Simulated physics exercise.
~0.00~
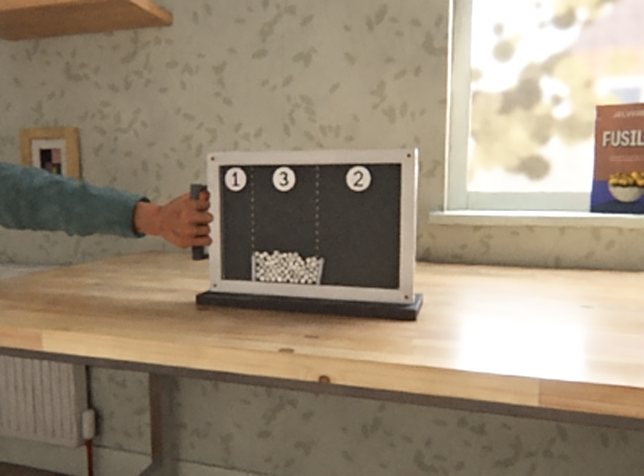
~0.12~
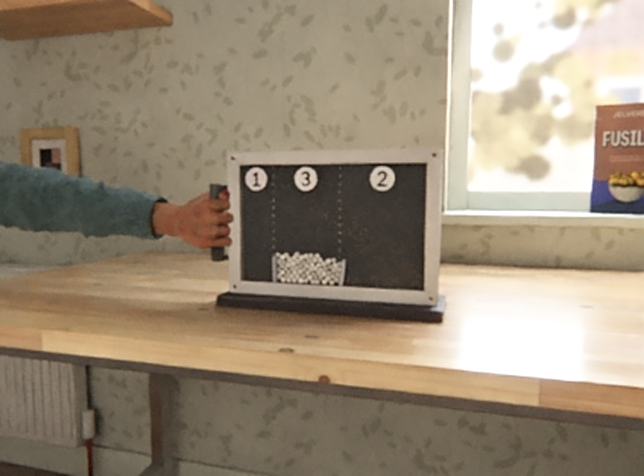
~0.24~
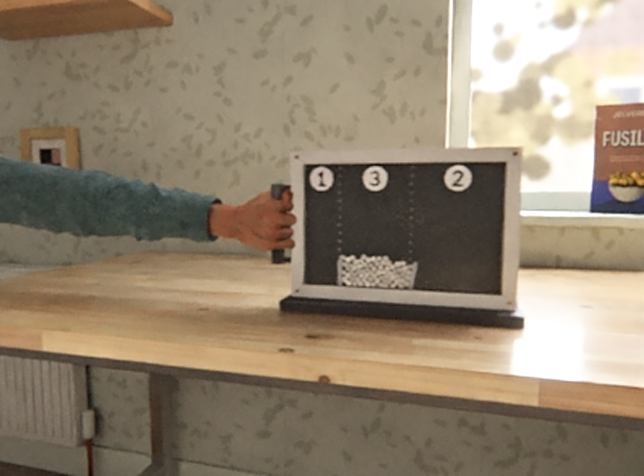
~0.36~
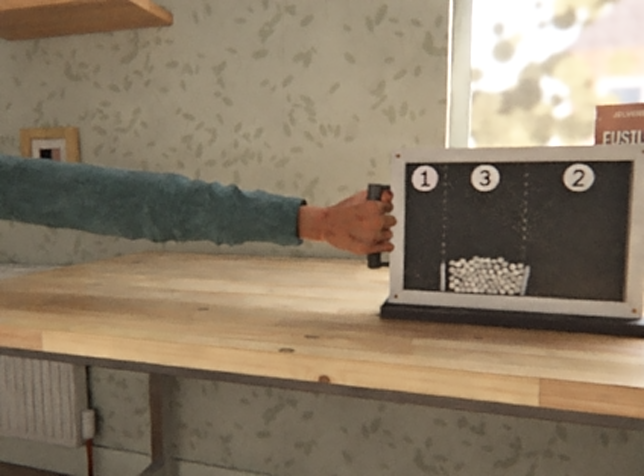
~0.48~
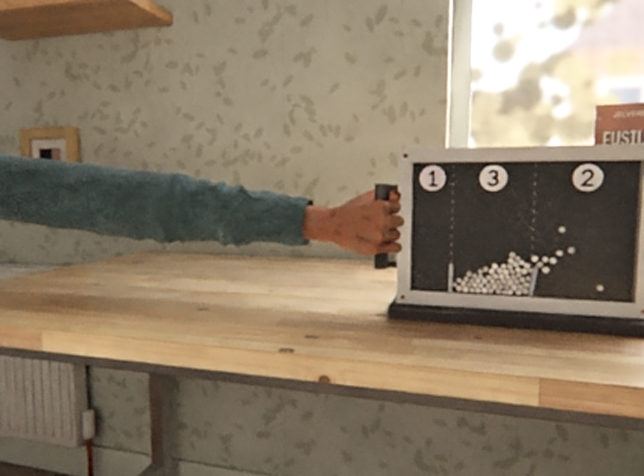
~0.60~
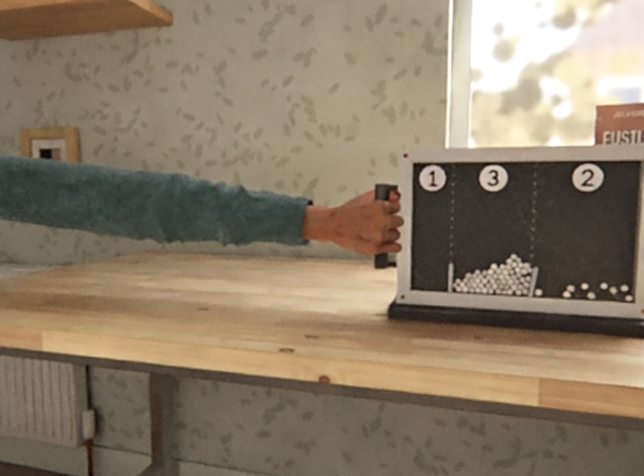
In a room with leaf-patterned wallpaper, a pale wooden counter is seen from the front by a still camera, with a bright window and a pasta box at the right. A flat dark case with a light frame stands upright on it, marked into three numbered strips, with small white pills heaped in the middle one. A hand in a teal sleeve grips the handle at its left and slides the case to the right. The case stops, and the pills surge rightward, some spilling into the right strip. Finally, most rest in a sloping middle heap, several lie scattered at right, and the left strip stays empty.
